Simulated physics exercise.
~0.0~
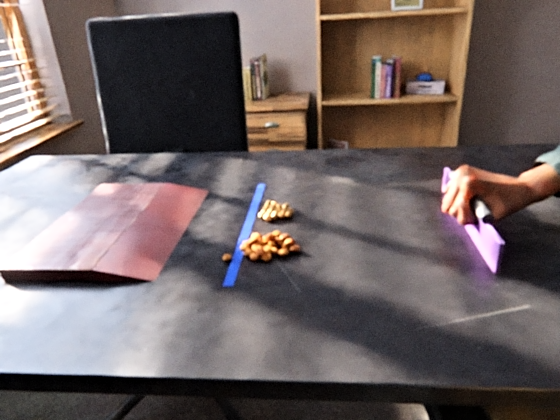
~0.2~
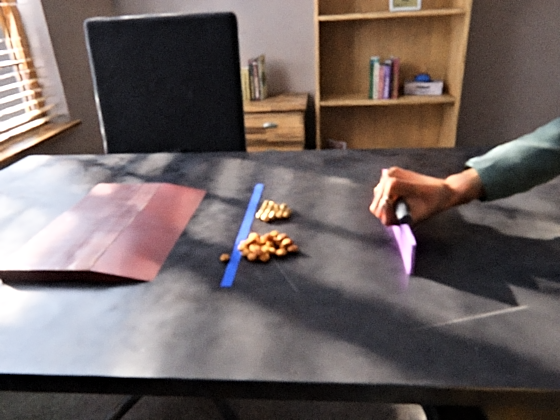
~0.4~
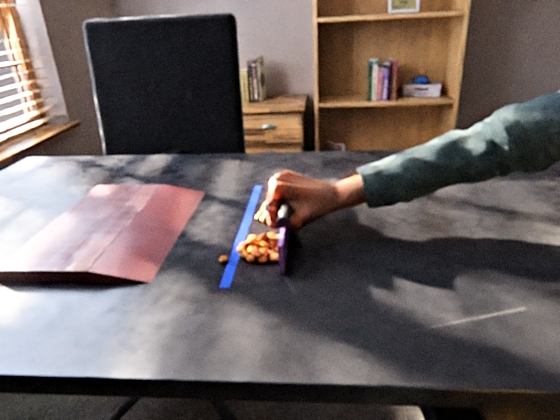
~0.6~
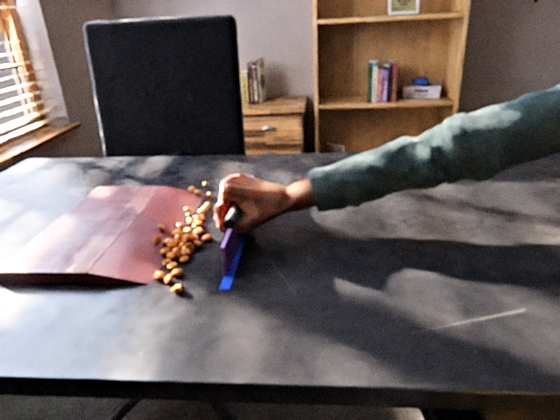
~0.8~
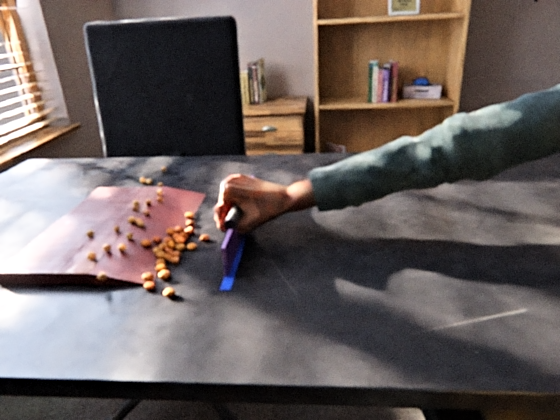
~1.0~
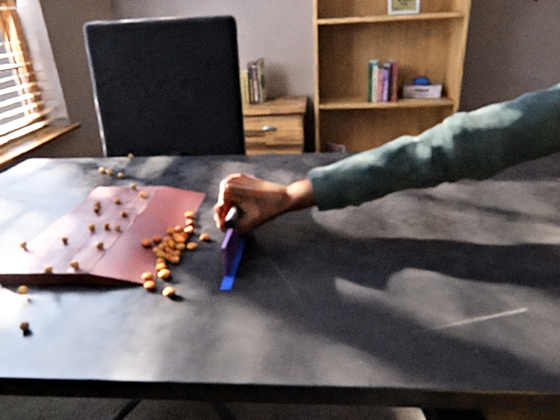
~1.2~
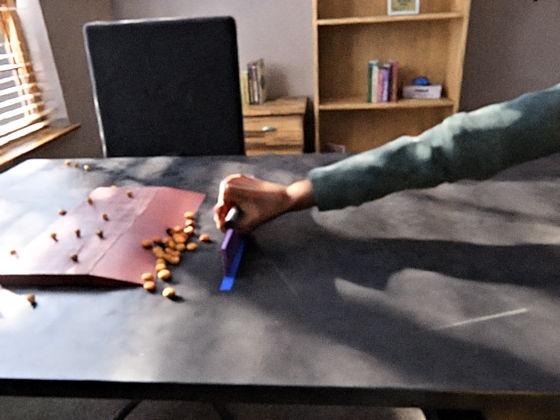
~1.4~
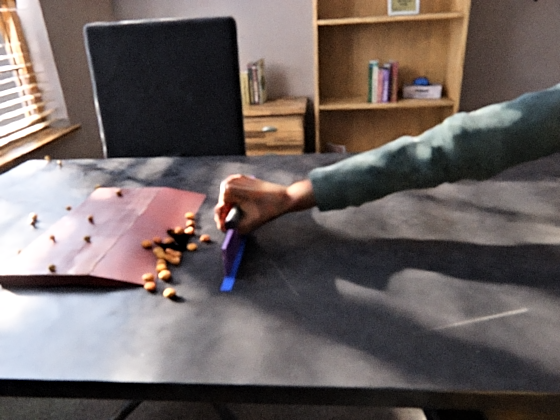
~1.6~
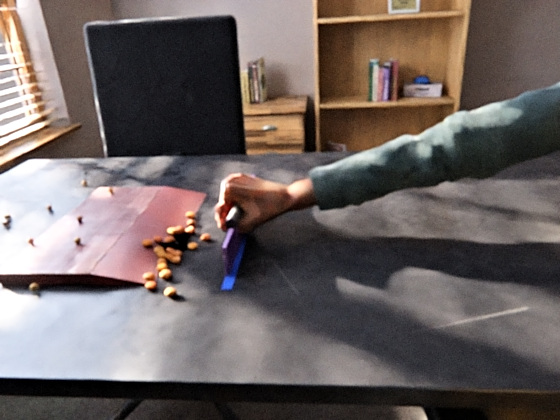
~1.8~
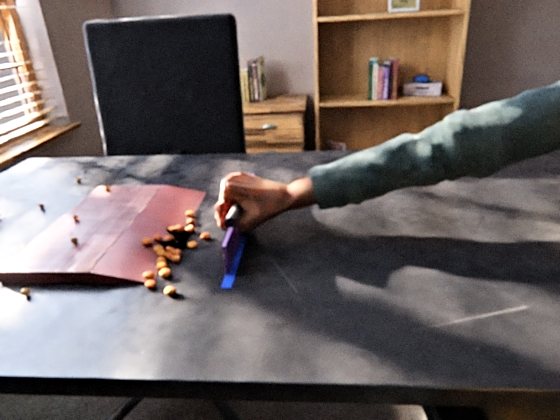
To begin with, a hand holds a purple scraper at the right of a dark table, while two small piles of brown, nut-like pieces sit beside a strip of blue tape, with a low reddish ramp further left. The hand sweeps the scraper left until it meets both piles. It pushes them across the tape and stops there, and the pieces spread toward the ramp. The farther batch scatters up the slope and rolls past the top. The nearer batch soon settles, mostly short of the ramp with some pieces on its lower part, while the scraper stays at the tape.
